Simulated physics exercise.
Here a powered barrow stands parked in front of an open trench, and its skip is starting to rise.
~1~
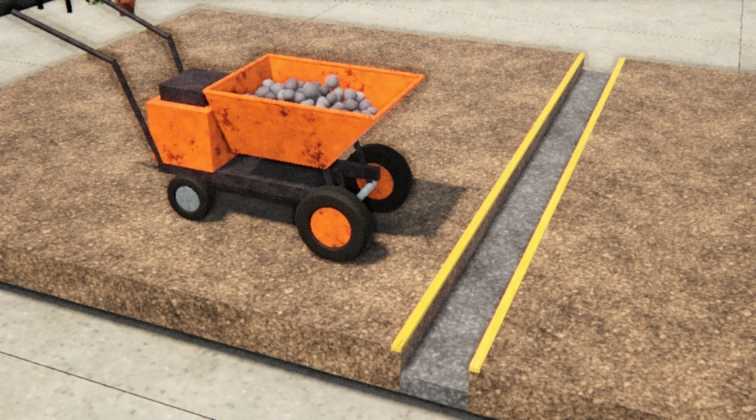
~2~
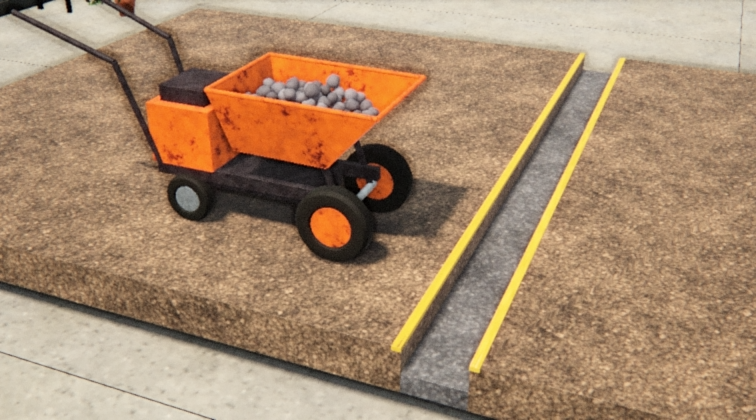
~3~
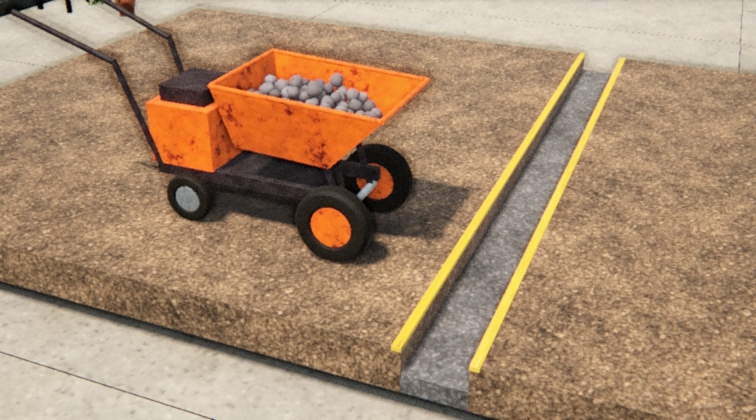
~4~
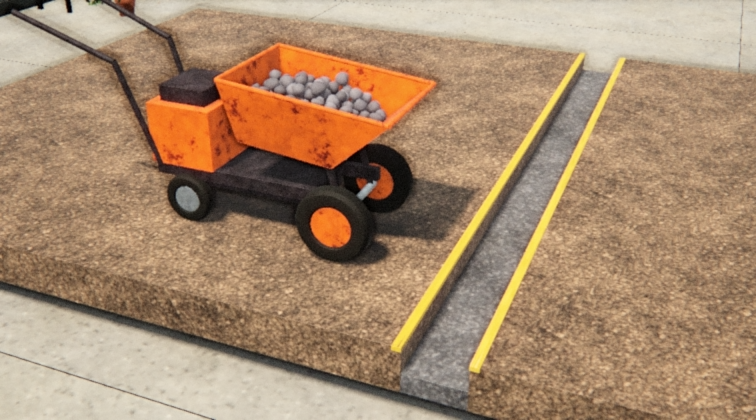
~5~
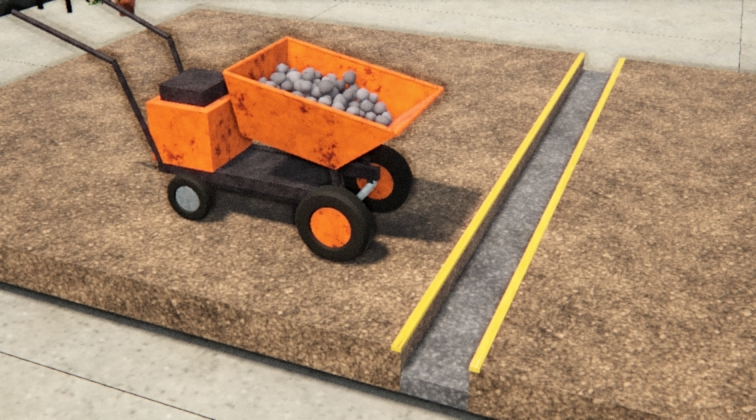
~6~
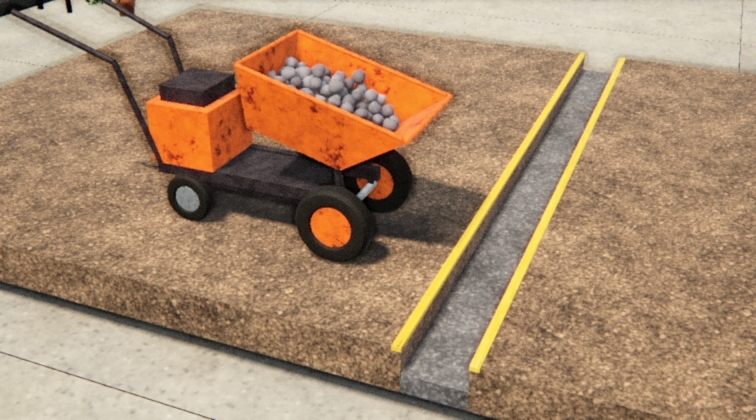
An orange powered barrow standing parked before a yellow-edged trench, its skip of grey cobbles rising and tilting forward to the right.
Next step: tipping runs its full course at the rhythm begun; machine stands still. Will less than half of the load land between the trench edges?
Half exceeded.
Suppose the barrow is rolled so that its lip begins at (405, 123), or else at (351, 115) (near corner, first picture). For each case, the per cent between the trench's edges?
20 and 80 in a hundred, in that order.
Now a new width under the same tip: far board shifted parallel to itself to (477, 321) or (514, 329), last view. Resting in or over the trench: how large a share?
About 50 and 90 per cent.
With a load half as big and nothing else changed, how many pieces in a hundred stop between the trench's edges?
Share: Approx. 90 %.
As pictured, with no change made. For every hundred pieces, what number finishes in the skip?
Estimate: Some 10 %.
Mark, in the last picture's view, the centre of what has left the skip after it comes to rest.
Last view, centre at rest - approx. (503, 266).
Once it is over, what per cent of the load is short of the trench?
About 0 %.
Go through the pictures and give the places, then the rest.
The first frame shows lip of the skip at (376, 119), level; top of the load at (302, 99), round cobbles; first edge of the trench at (421, 307); far edge at (495, 325), the trench over half as wide as the skip, and about half as deep as wide.
The second frame shows lip of the skip at (377, 120), level; top of the load at (303, 99).
The third frame shows lip of the skip at (382, 122), tipped barely; top of the load at (293, 93).
The fourth frame shows lip of the skip at (389, 127), tipped a little; top of the load at (293, 91).
The fifth frame shows lip of the skip at (397, 133), tipped a little; top of the load at (300, 87).
The sixth frame shows lip of the skip at (407, 142), tipped clearly; top of the load at (309, 83); first edge of the trench at (421, 307); far edge at (495, 325).
Soon, skip tipped steeply; all in the skip.
A while on, skip tipped right over; most in the skip; a small part in or heaped over the trench; a stray few beyond it; a stray few falling.
Towards the end, skip tipped right over; a small part in the skip; about two thirds in or heaped over the trench; about a quarter beyond it.
Finally, skip tipped right over; a small part in the skip; about two thirds in or heaped over the trench; about a quarter beyond it.
